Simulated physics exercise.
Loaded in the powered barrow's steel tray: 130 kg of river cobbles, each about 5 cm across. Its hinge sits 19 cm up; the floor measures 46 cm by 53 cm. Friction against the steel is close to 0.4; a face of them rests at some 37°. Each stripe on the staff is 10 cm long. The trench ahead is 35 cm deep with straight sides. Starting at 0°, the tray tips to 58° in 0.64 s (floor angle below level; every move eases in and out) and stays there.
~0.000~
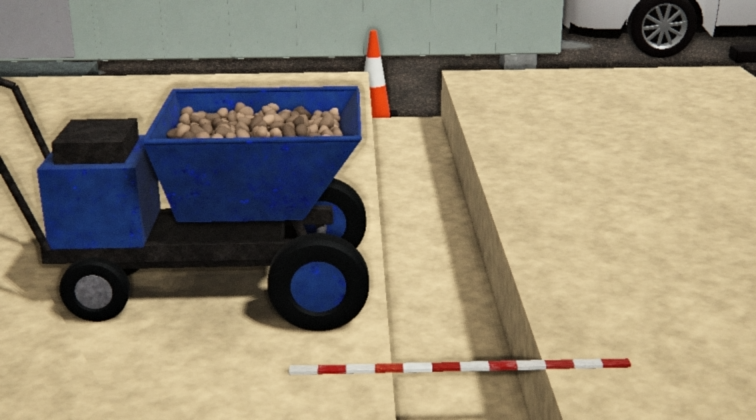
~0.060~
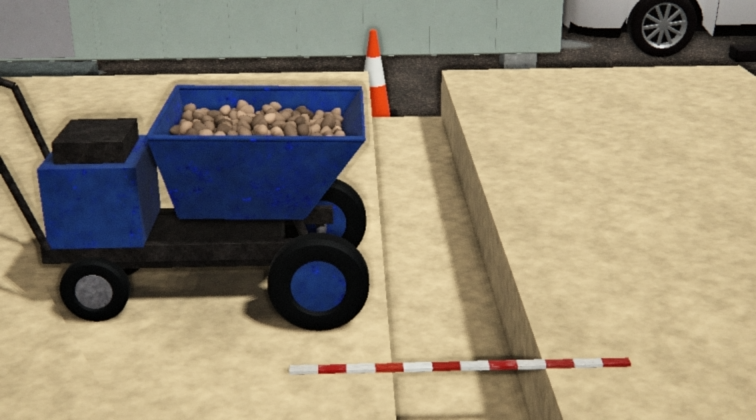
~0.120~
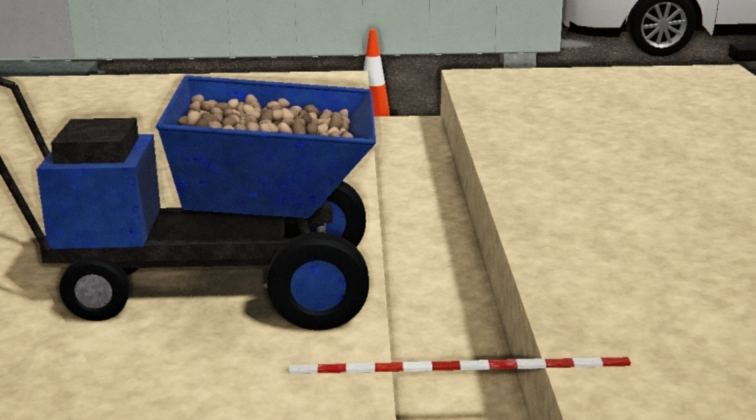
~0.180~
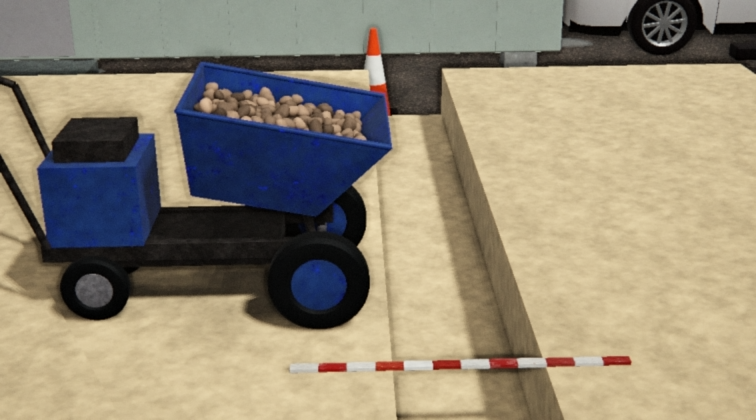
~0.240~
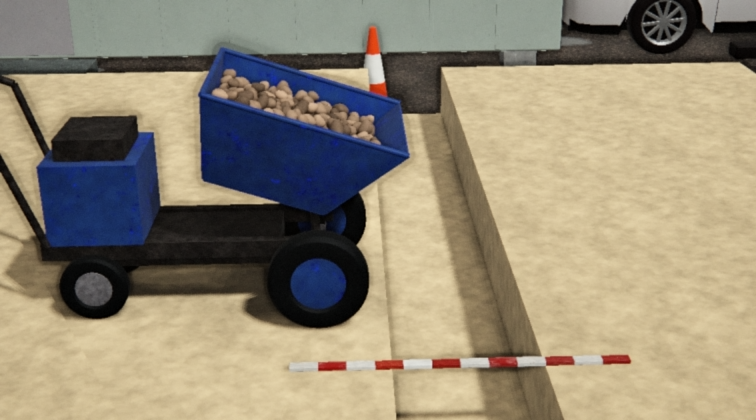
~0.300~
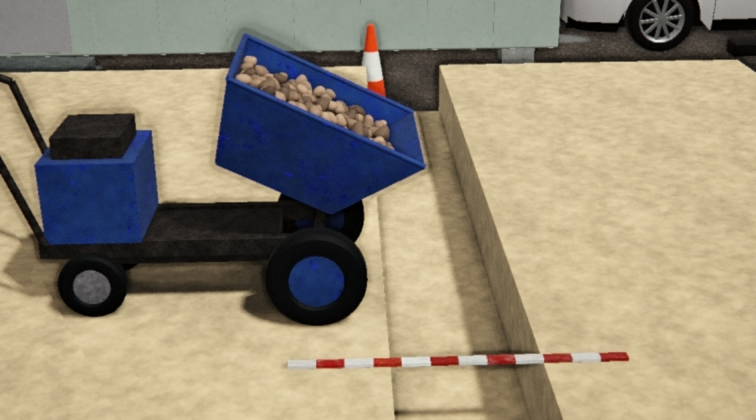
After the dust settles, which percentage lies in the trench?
Roughly 23 per cent ends in the trench.
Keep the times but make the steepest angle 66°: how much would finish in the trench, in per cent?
In that case some 45 per cent.
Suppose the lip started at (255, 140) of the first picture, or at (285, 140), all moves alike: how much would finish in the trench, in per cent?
Near 50 per cent from the first place, 50 from the second.
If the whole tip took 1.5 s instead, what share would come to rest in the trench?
Then about 30 per cent.
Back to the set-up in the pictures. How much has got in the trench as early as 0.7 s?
Some 10 per cent.
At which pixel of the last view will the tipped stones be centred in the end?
Near (533, 280).
After 0.5 s the floor is at 49°; 100 % in the tray; the foremost stones are at (431, 181).
After 0.7 s the floor is at 58°; 92 % in the tray, 8 % in the trench, 1 % past the trench; the foremost stones are at (527, 243).
After 1.1 s the floor is at 58°; 61 % in the tray, 13 % in the trench, 27 % past the trench; the foremost stones are at (670, 295).
After 3.0 s the floor is at 58°; 48 % in the tray, 23 % in the trench, 29 % past the trench; the foremost stones are past the picture's edge.
